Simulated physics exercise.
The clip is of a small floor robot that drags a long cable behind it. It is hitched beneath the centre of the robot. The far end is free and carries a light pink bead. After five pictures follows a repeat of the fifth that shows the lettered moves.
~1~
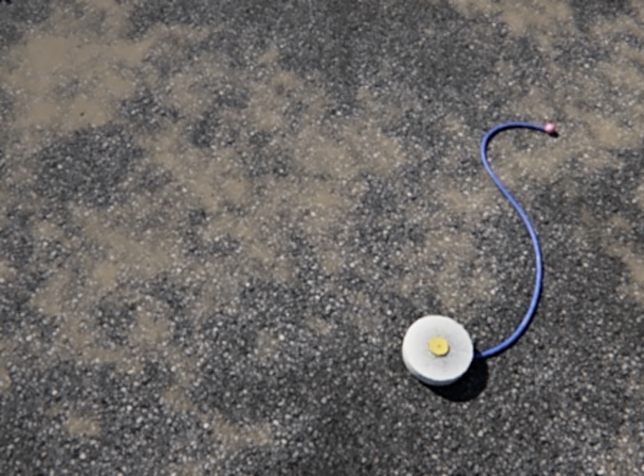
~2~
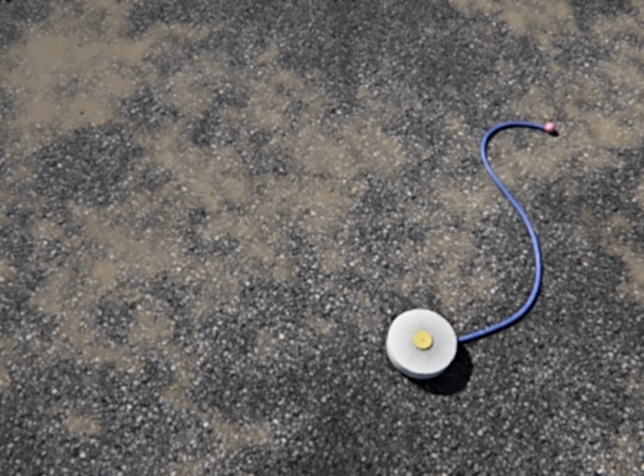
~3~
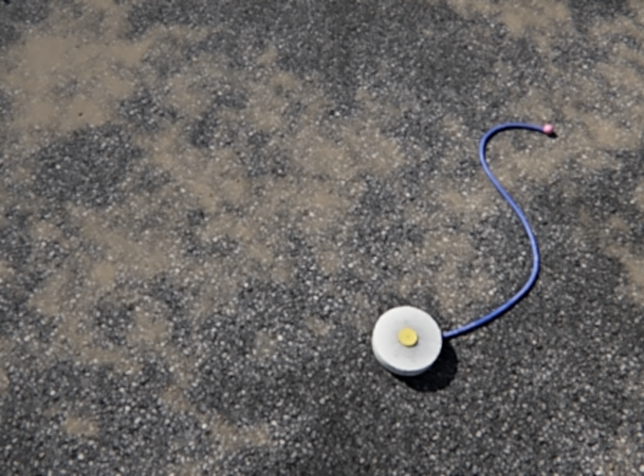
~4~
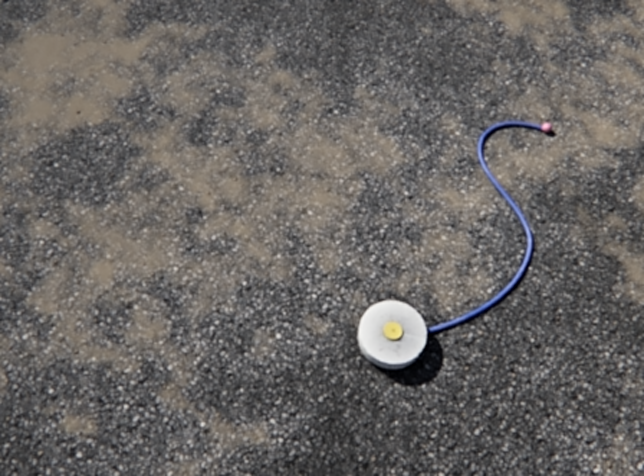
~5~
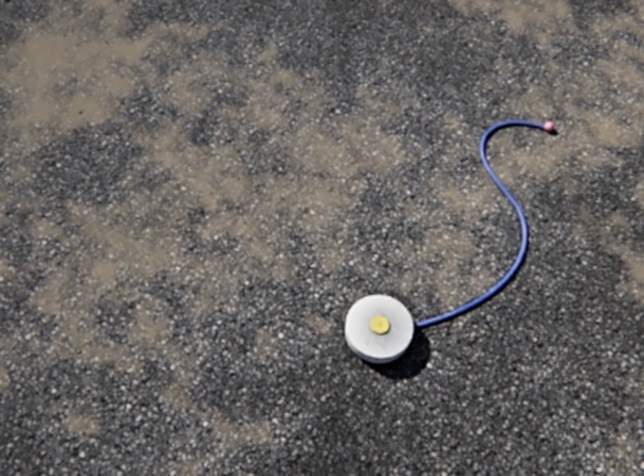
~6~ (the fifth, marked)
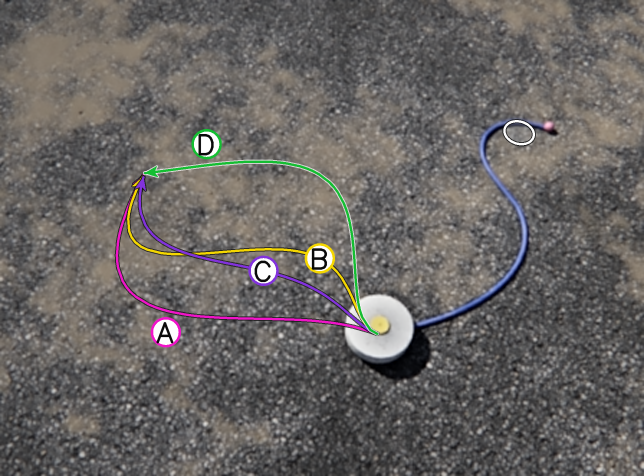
On a patch of rough grey and brown ground, a small round white robot with a yellow centre crept left and slightly upward, trailing a curved blue cable whose pink-tipped far end barely moved.
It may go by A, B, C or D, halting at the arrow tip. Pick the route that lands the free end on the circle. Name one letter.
D.
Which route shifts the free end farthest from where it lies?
That is A.
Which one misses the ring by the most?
Route A.
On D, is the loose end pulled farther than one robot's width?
On that route, no.
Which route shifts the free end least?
Route D.
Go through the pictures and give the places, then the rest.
The first frame shows free end (550, 129); robot (437, 351).
The second frame shows robot (421, 345); free end (550, 128).
The third frame shows robot (406, 342); free end (549, 130).
The fourth frame shows robot (392, 335); free end (547, 128).
The fifth frame shows robot (379, 330); free end (549, 127).
On the marked copy, A from (378, 334) via (170, 312) to (144, 175); B from (378, 334) via (238, 251) to (143, 177); C from (378, 334) via (226, 263) to (144, 177); D from (378, 334) via (319, 174) to (145, 173); the ring at (519, 133).
Taking D. A third of the way, robot (347, 206), middle of the cable (518, 228), free end (549, 127).
Two thirds of the way, robot (239, 156), middle of the cable (435, 196), free end (549, 127).
When it is over, robot (142, 167), middle of the cable (343, 164), free end (520, 129); the free end is on the ring.
As for the rest, A leaves the free end at (486, 164); B leaves the free end at (499, 144); C leaves the free end at (503, 144).
